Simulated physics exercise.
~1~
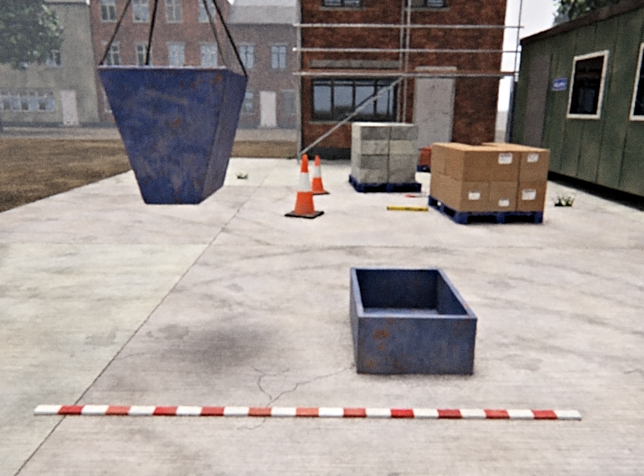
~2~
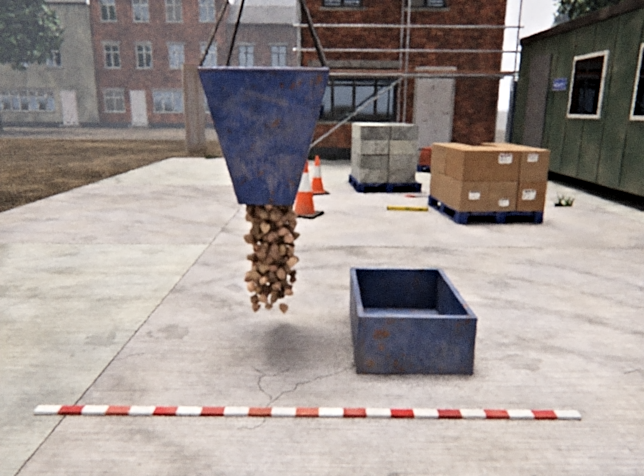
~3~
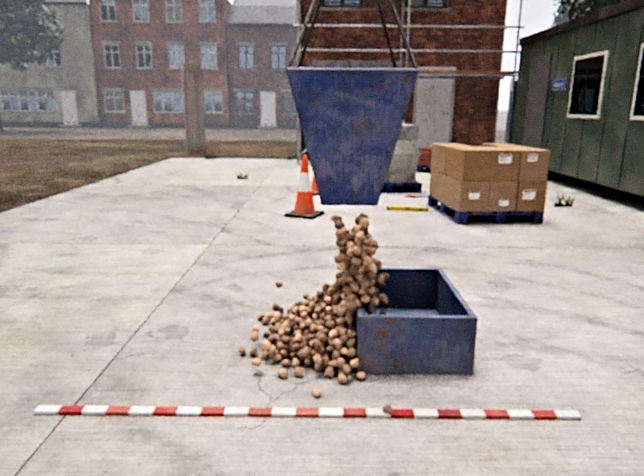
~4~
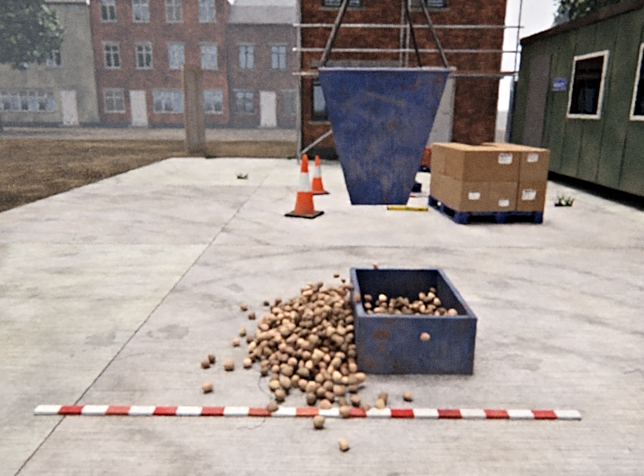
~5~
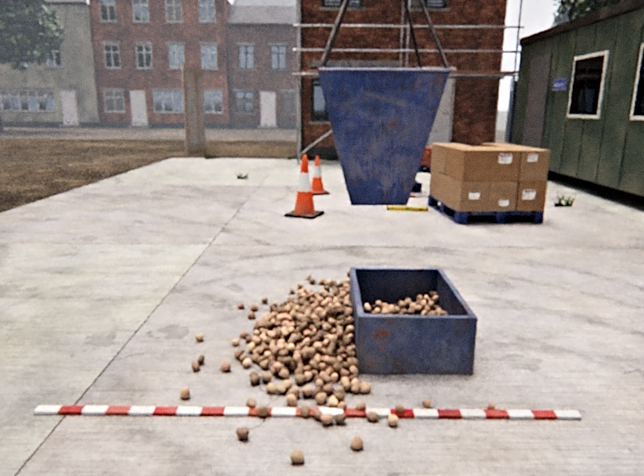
A blue skip hanging from cables swung rightwards over a concrete yard and dropped a stream of round brown stones from its bottom, and most piled up left of the open blue bin, with a smaller share inside and a few strays near the striped pole.
